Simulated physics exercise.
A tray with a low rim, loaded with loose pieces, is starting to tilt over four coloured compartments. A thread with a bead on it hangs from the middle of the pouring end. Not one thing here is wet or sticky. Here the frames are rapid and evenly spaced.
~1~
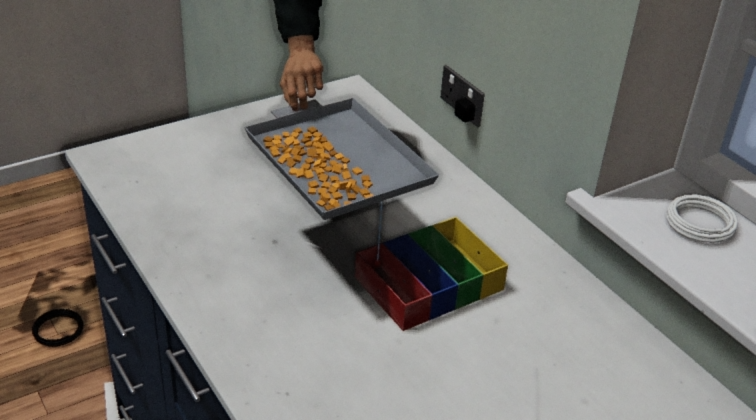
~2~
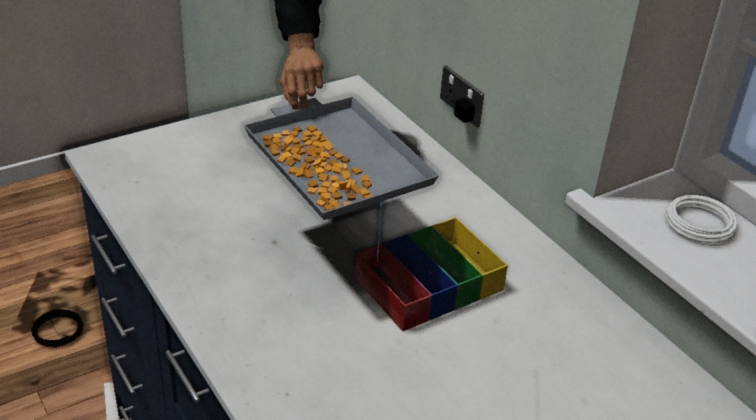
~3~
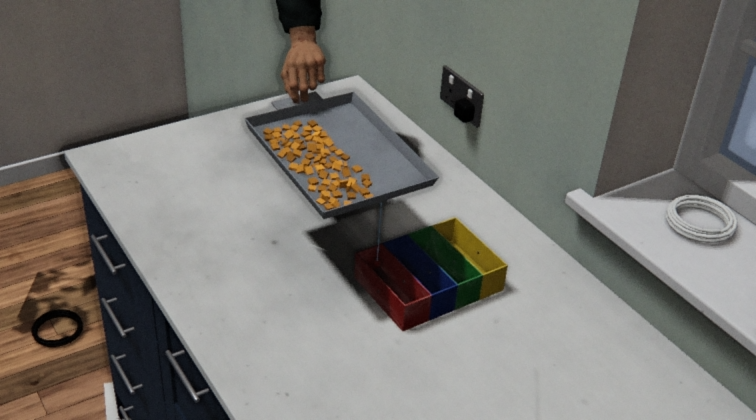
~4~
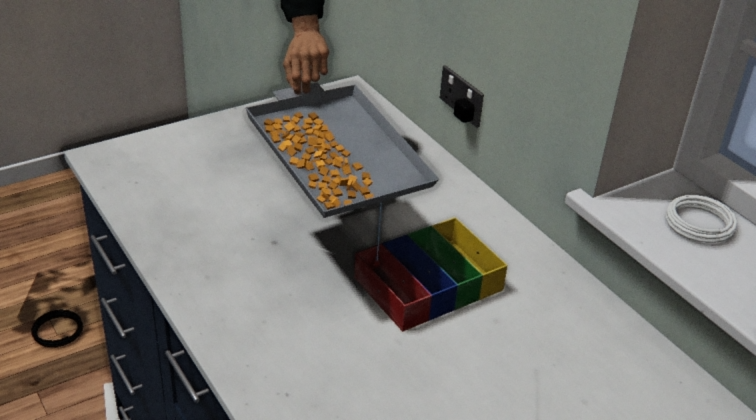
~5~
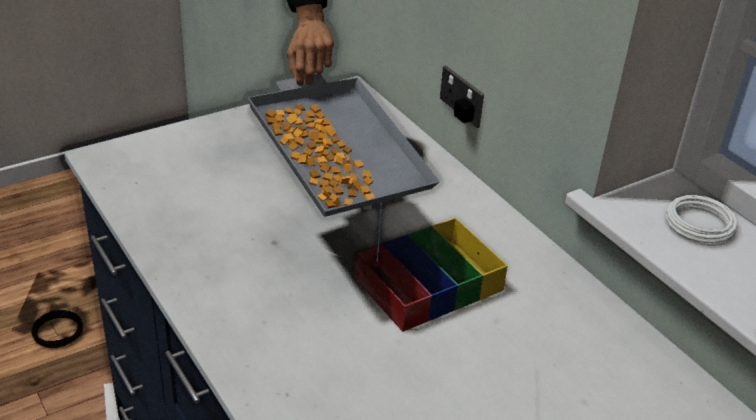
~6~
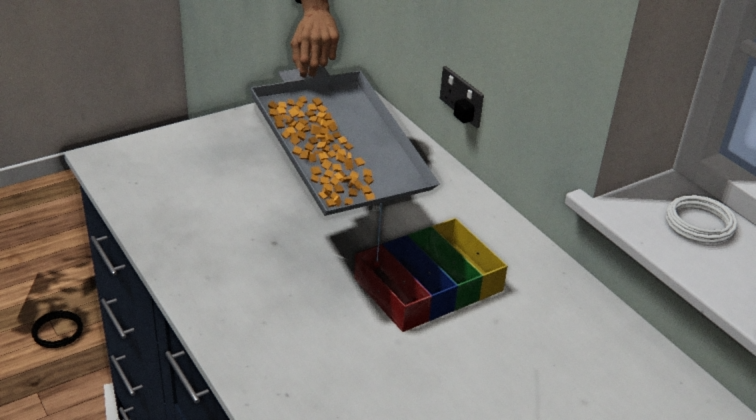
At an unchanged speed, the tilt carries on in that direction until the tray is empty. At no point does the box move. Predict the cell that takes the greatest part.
I would say the blue cell.
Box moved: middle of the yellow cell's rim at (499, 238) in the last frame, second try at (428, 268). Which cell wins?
The first time it is the cell in red; the second time it is yellow.
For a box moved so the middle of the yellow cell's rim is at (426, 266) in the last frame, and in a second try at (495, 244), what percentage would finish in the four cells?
First try: Around 70 percent; second try: Around 90 percent.
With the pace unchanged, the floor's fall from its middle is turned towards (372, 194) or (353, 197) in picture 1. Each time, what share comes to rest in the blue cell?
Respectively close to 20 and 0 in a hundred.
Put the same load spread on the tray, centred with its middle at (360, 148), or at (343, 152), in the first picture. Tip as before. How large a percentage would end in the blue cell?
About 50 % and 50 %.
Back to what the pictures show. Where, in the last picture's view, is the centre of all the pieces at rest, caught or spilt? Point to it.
Around (422, 286).
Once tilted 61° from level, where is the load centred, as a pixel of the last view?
The middle of the pieces shows up near (399, 184).
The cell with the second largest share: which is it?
Second position is held by green.
Soon, tray tipped steeply; nearly all on the tray; a stray few falling or outside the box.
A while on, tray tipped right over; about a third on the tray; about a quarter in the blue cell; about a quarter in the green cell; a small part in the red cell; a small part falling or outside the box.
Towards the end, tray tipped past a quarter turn; about half in the blue cell; about a third in the green cell; a small part in the red cell; a stray few falling or outside the box.
Finally, tray tipped past a quarter turn; about half in the blue cell; about a third in the green cell; a small part in the red cell; none in the yellow cell; a stray few outside the box.
